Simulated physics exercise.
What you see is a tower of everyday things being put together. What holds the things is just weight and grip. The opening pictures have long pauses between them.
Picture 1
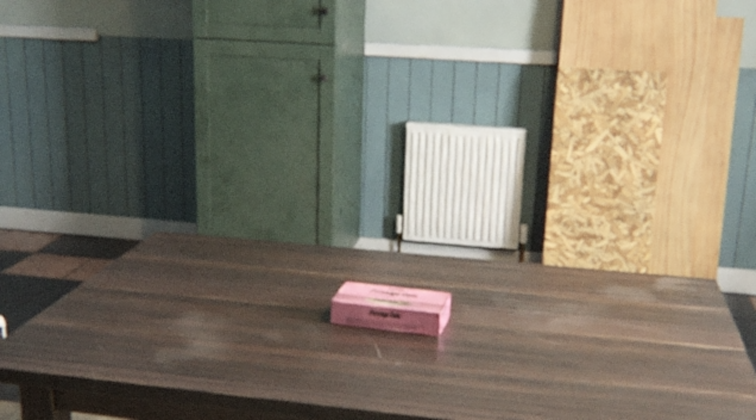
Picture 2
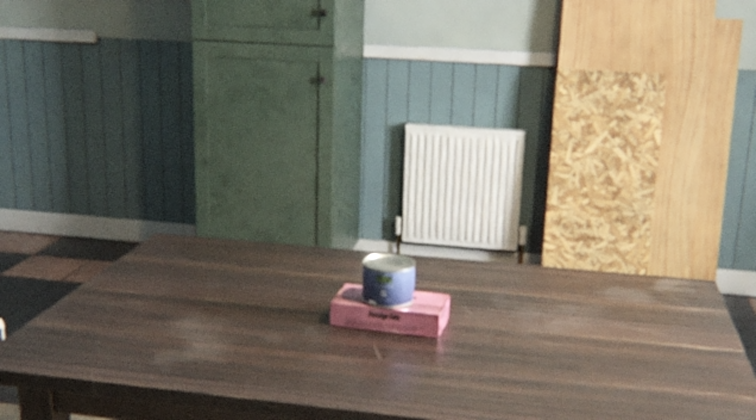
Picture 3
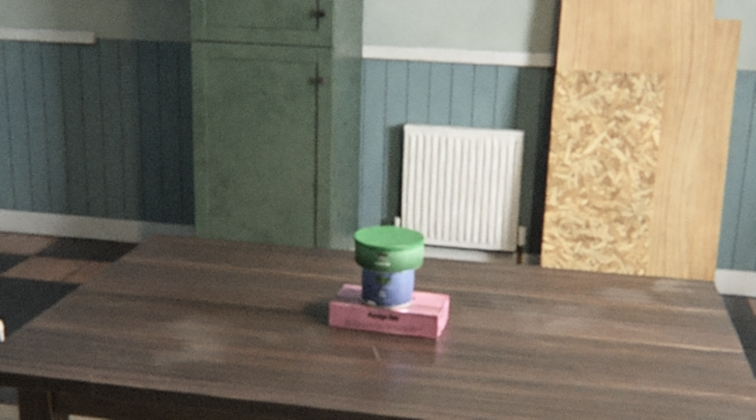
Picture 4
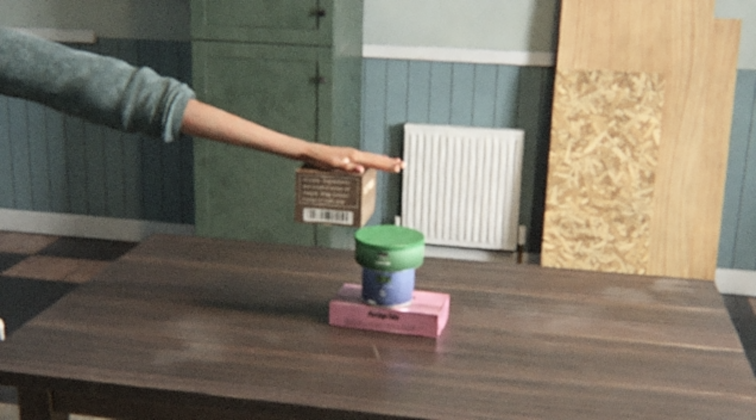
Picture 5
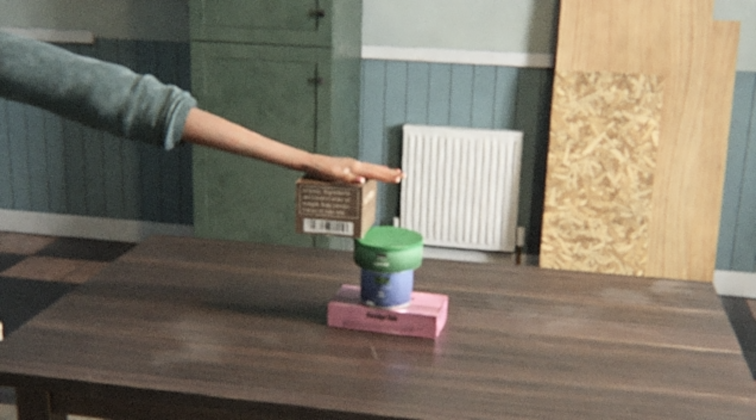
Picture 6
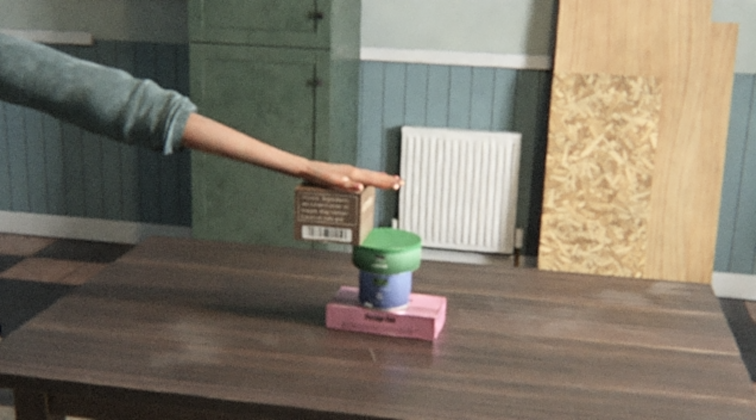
Blue and green tubs appearing stacked on a pink packet, then a hand lowering a brown box beside the green tub.
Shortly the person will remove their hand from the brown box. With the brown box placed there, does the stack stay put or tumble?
The stack does not stay intact.
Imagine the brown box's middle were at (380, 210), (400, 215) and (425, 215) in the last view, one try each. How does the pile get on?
Lab note - case 1: No collapse; case 2: No collapse; case 3: Collapse.
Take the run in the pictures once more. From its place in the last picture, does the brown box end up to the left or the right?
As we see it, to our left.
Then, 0.30 s later than the last frame, brown box now fallen.
Then, 0.50 s later than the last frame, things are still on the move.
When it is over, fallen, brown box; the other 3 as before. End places, in pixels of the last picture, brown box near (294, 286). The pile loses its balance.
